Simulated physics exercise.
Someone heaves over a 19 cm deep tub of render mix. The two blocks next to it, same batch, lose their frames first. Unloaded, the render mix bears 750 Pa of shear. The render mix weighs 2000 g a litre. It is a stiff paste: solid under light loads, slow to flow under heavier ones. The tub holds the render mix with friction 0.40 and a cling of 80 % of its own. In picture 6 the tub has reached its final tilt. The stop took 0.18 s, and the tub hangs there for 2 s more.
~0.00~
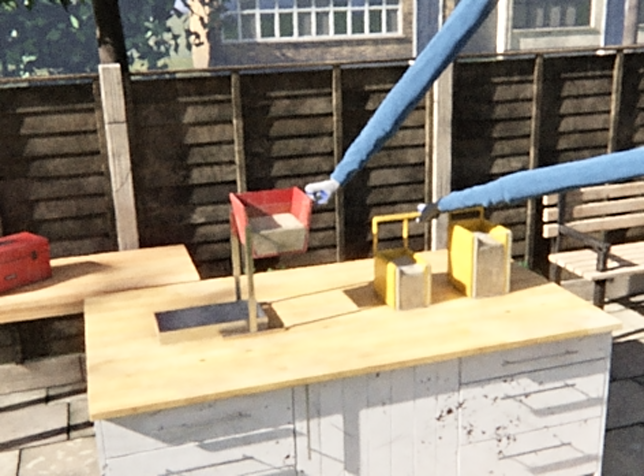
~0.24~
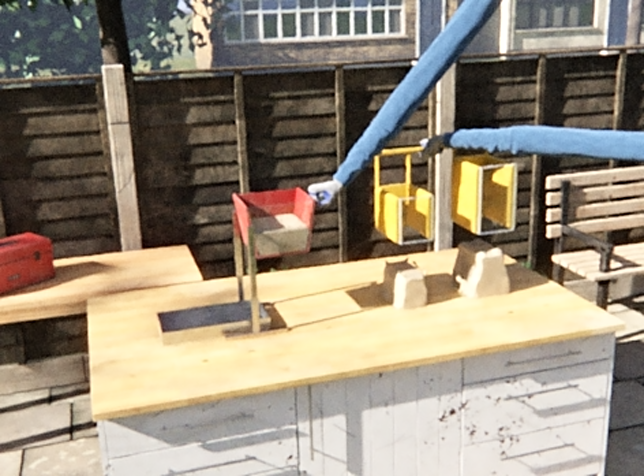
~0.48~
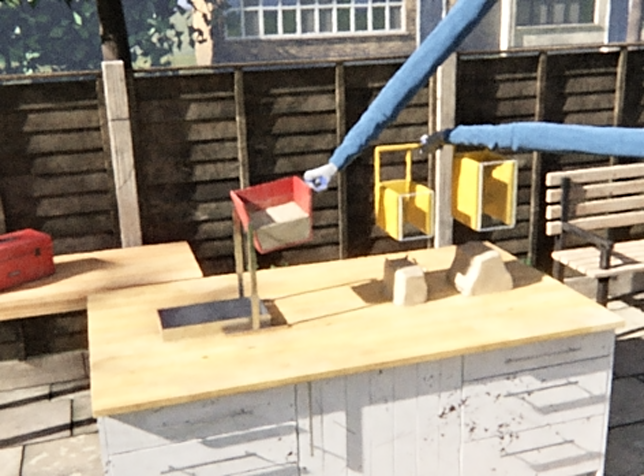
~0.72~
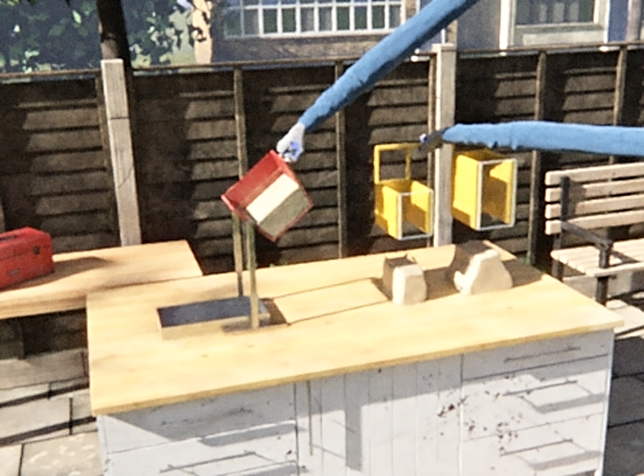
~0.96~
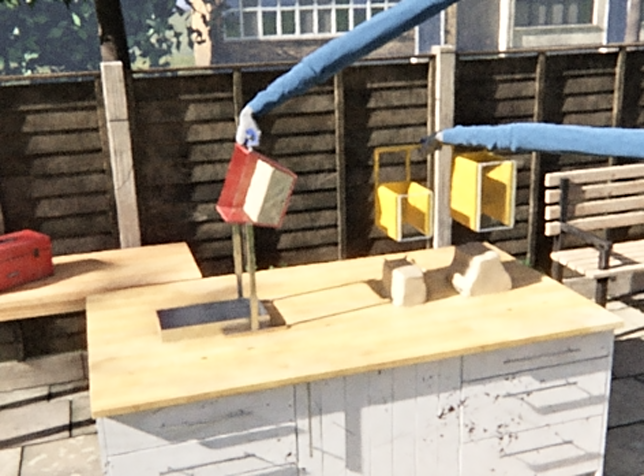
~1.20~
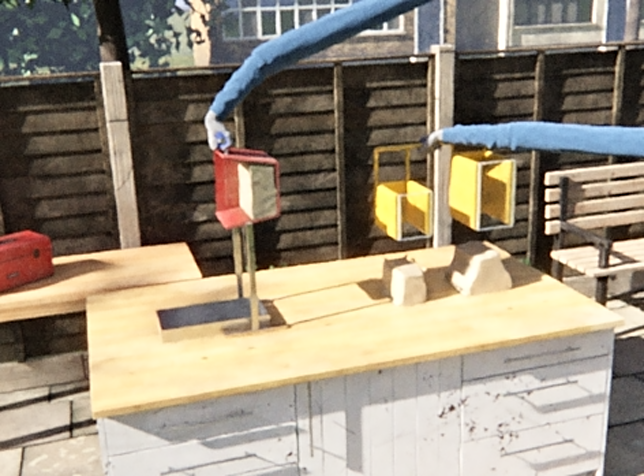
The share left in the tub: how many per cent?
About 100 %.
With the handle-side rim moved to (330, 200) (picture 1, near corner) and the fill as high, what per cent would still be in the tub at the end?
Then about 45 %.
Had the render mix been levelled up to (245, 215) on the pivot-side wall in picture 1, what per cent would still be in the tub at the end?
Then about 55 %.
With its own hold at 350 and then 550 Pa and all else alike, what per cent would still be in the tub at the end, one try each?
In that order: 65 %, 100 %.
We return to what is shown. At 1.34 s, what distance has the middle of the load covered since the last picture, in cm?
Roughly 3 cm.
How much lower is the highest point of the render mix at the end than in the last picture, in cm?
About 7 cm.
After 1.34 s, the tub is at 88 degrees and holds 100 %.
After 1.51 s, the tub is at 88 degrees and holds 100 %.
After 1.68 s, the tub is at 88 degrees and holds 100 %.
After 1.85 s, the tub is at 88 degrees and holds 100 %.
After 3.20 s, the tub is at 88 degrees and holds 100 %.
